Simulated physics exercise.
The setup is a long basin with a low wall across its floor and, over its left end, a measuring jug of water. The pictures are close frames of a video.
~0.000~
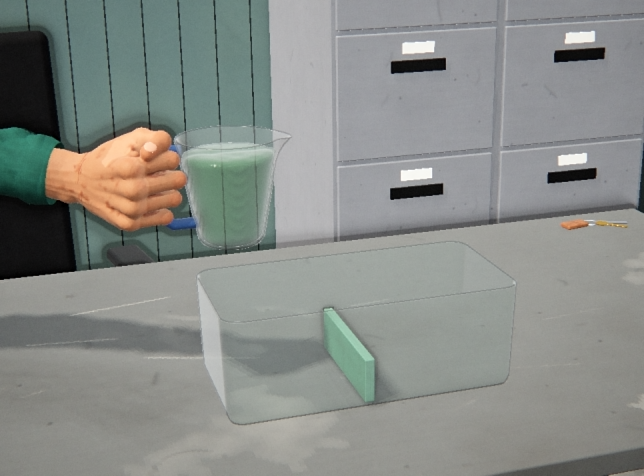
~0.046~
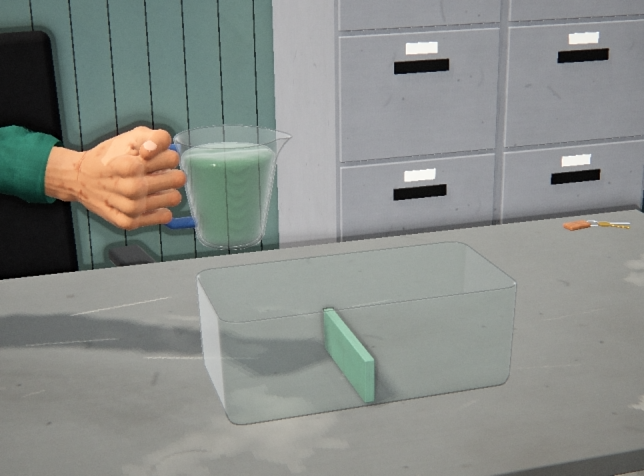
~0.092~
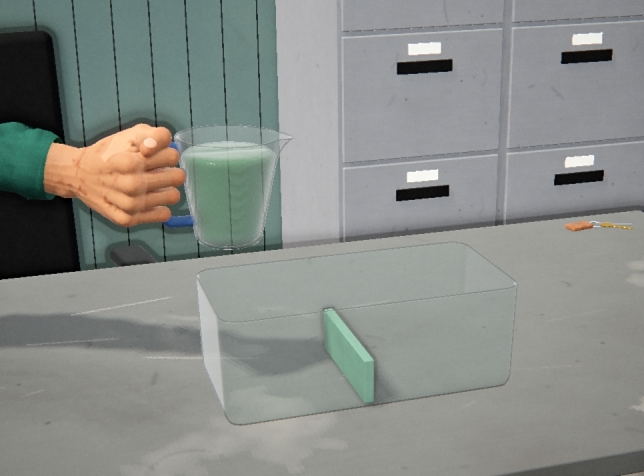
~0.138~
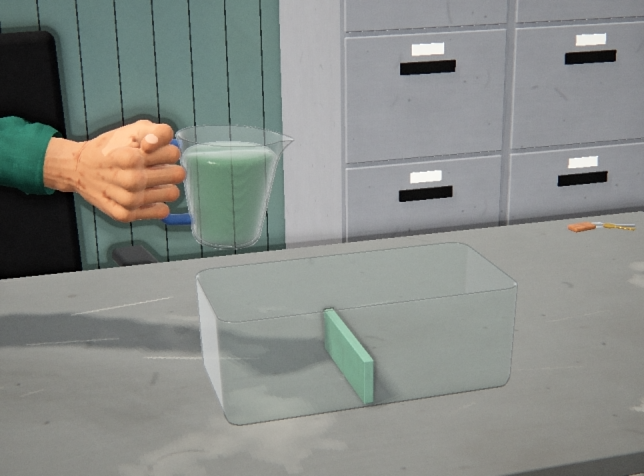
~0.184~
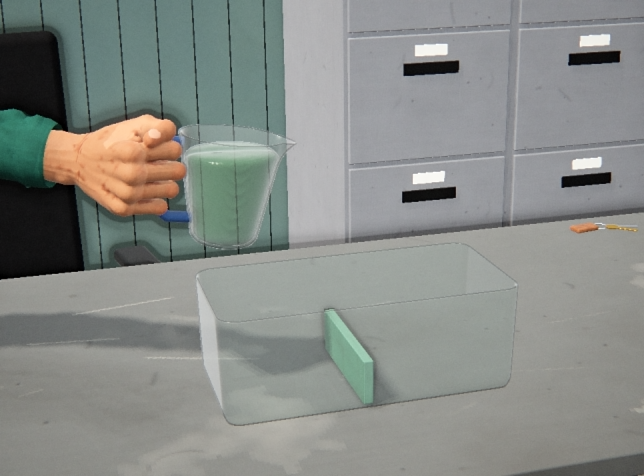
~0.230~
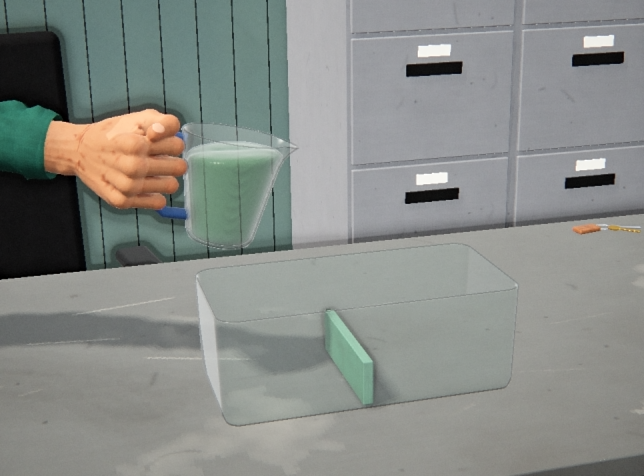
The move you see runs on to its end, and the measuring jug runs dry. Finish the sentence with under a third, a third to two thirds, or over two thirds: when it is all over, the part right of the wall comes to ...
When it is all over, the part right of the wall comes to a third to two thirds.
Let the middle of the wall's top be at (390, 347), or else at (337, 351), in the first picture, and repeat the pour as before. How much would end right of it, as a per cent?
It works out to around 10 per cent for the first and around 75 per cent for the second.
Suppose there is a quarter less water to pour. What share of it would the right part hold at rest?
25 %.
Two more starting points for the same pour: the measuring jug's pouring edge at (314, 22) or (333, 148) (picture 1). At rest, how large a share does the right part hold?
Start one gives close to 90 percent, start two close to 95 percent.
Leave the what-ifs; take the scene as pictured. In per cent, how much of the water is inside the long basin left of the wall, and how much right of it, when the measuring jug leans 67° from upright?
Left 0, right 10.
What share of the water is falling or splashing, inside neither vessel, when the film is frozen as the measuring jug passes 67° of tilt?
Around 20 in a hundred.
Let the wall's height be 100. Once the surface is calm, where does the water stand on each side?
Left near 20; right near 20.
A moment on, the measuring jug is tipped part way and 72 per cent is still to pour, 1 is left of the wall and 8 right of it.
Next, the measuring jug is tipped on its side and 17 per cent is still to pour, 26 is left of the wall and 43 right of it.
Then the measuring jug is tipped right over and 0 per cent is still to pour, 54 is left of the wall and 45 right of it.
Later the measuring jug is tipped right over and 0 per cent is still to pour, 54 is left of the wall and 46 right of it.
Finally, 54 per cent lies left of the wall, 46 right of it and 1 outside.
